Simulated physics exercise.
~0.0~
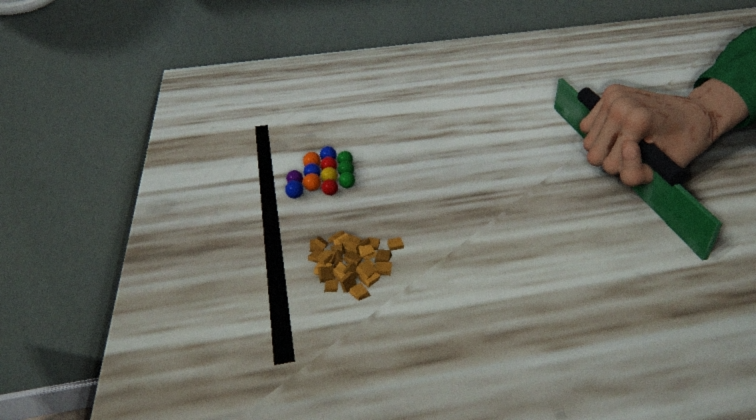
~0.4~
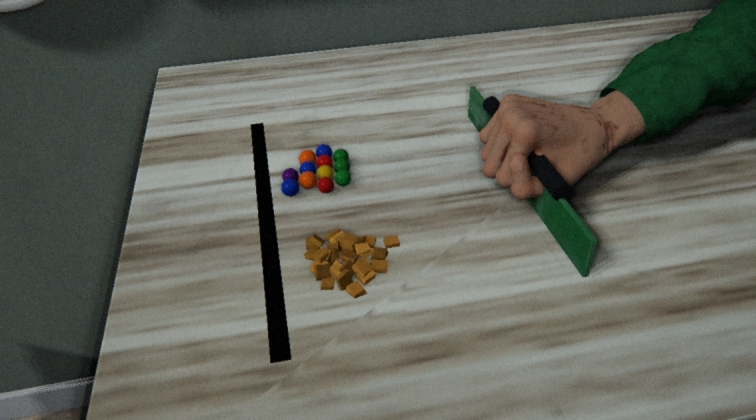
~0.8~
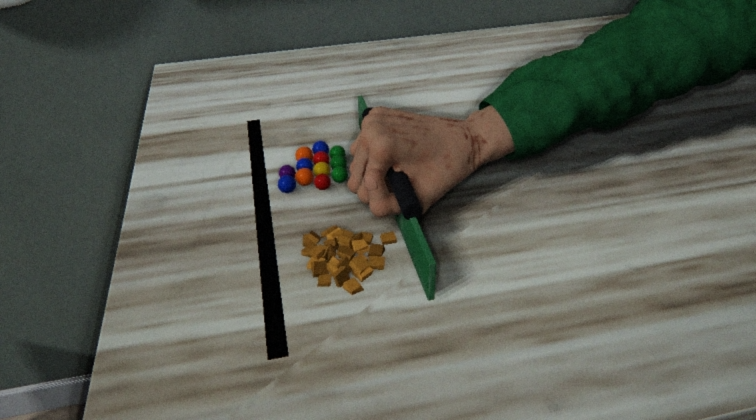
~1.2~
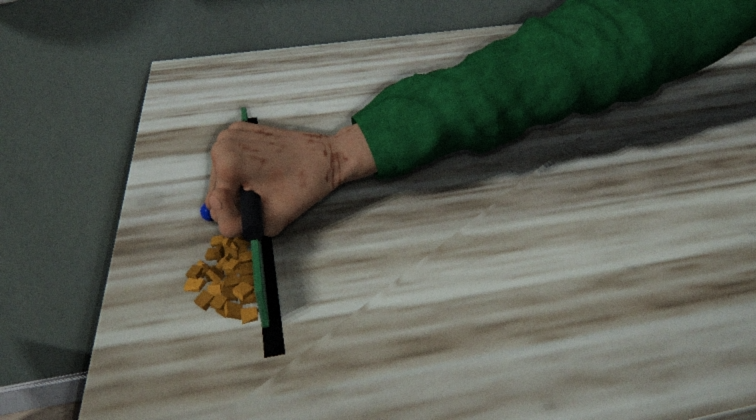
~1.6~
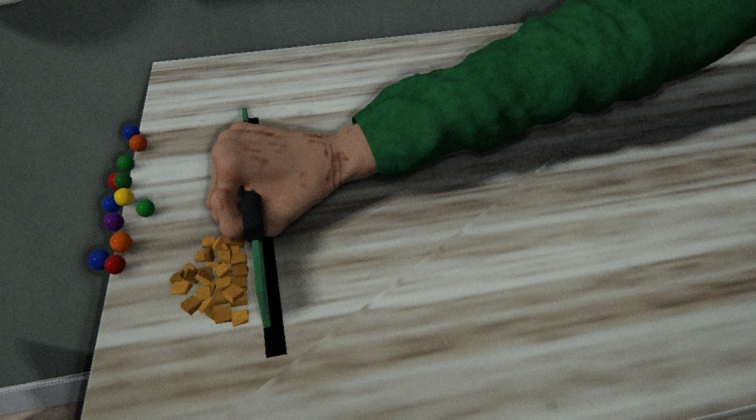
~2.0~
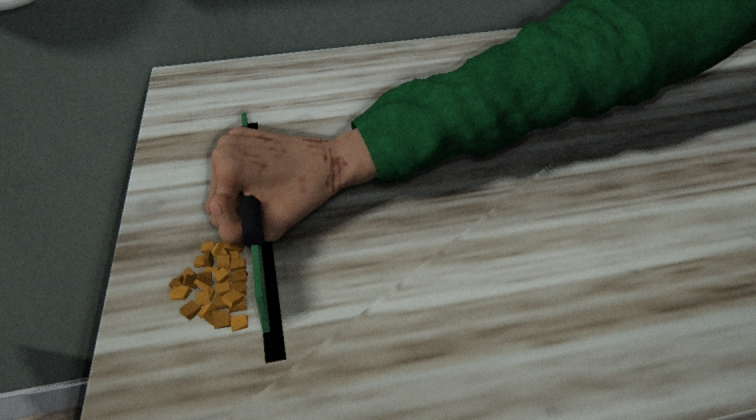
A hand in a green sleeve swept a green scraper left across the table, pushing colored balls and small orange-brown chunks along until it stopped at the black tape; the balls rolled on over the left edge, while the chunks stayed on the table.
